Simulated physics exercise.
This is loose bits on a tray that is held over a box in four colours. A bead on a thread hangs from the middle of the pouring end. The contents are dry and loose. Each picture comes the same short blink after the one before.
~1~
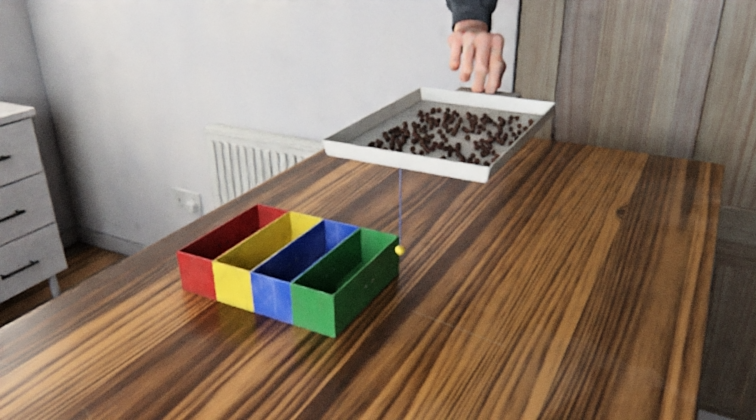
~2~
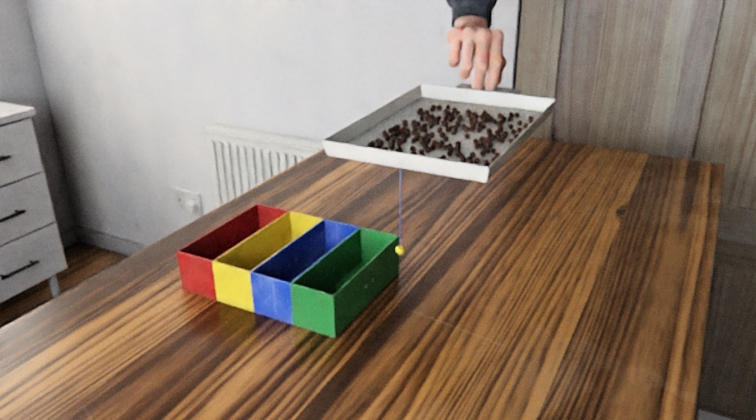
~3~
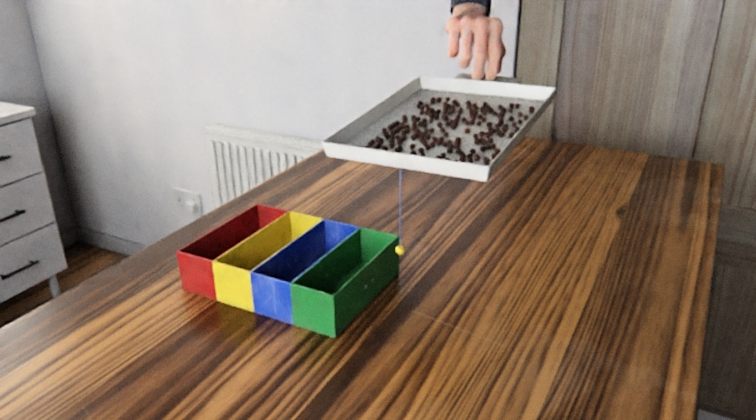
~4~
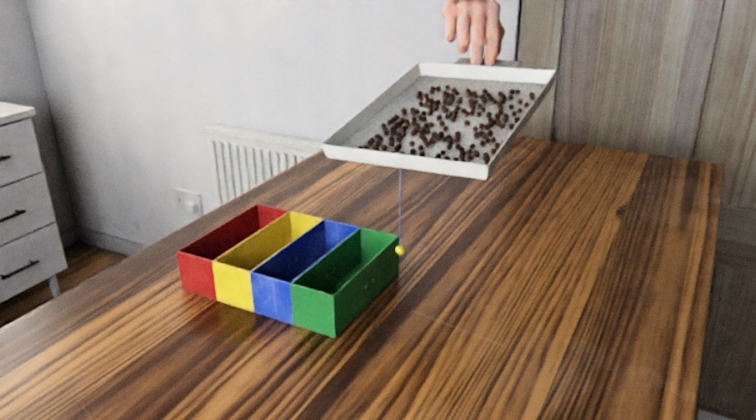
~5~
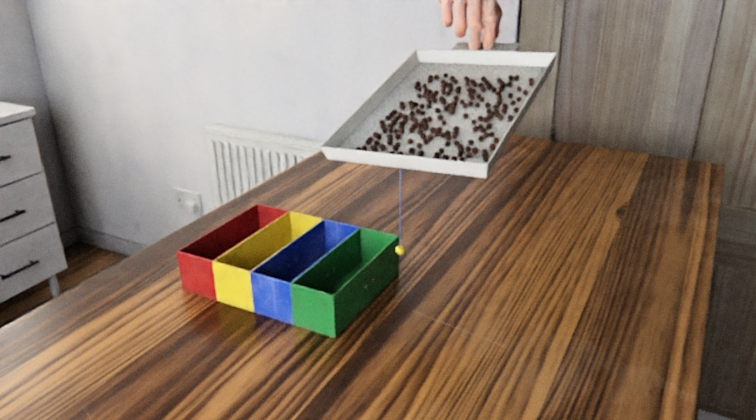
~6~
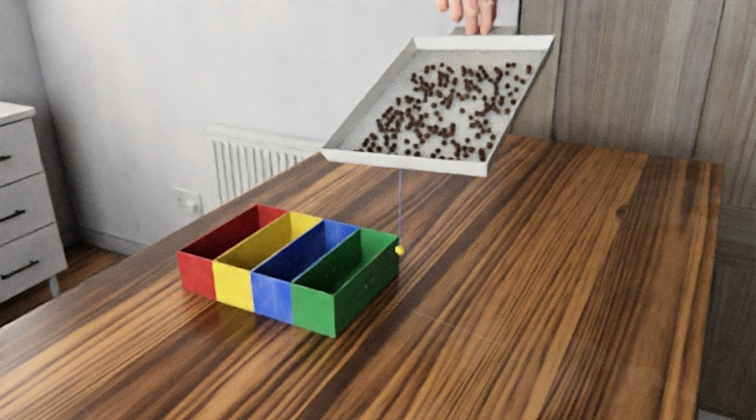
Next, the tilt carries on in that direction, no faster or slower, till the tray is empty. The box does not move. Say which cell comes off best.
The green cell gets the most.
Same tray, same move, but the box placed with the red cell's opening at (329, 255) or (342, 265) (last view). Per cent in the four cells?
About 100 and 70 per cent.
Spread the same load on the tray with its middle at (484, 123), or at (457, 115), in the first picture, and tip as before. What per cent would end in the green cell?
The first gives 40 %, the second 50 %.
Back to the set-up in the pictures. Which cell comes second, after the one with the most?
Next in line is the cell in blue.
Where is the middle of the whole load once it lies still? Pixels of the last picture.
Around (329, 304).
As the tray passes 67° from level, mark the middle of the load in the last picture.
Close to (371, 156).
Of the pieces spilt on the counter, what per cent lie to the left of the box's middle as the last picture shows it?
Some 10 per cent.
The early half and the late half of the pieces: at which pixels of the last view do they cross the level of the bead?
First near (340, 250), later near (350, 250).
Soon, tray tipped steeply; most on the tray; a stray few in the blue cell; a stray few in the green cell; a stray few in the yellow cell; a small part falling or outside the box.
A while on, tray tipped past a quarter turn; about a quarter on the tray; about a quarter in the green cell; a small part in the blue cell; a stray few in the yellow cell; a stray few in the red cell; about half falling or outside the box.
Towards the end, tray tipped past a quarter turn; about half in the green cell; about a quarter in the blue cell; a stray few in the yellow cell; a stray few in the red cell; about a quarter falling or outside the box.
Finally, tray tipped past a quarter turn; about half in the green cell; about a quarter in the blue cell; a stray few in the yellow cell; a stray few in the red cell; about a quarter outside the box.
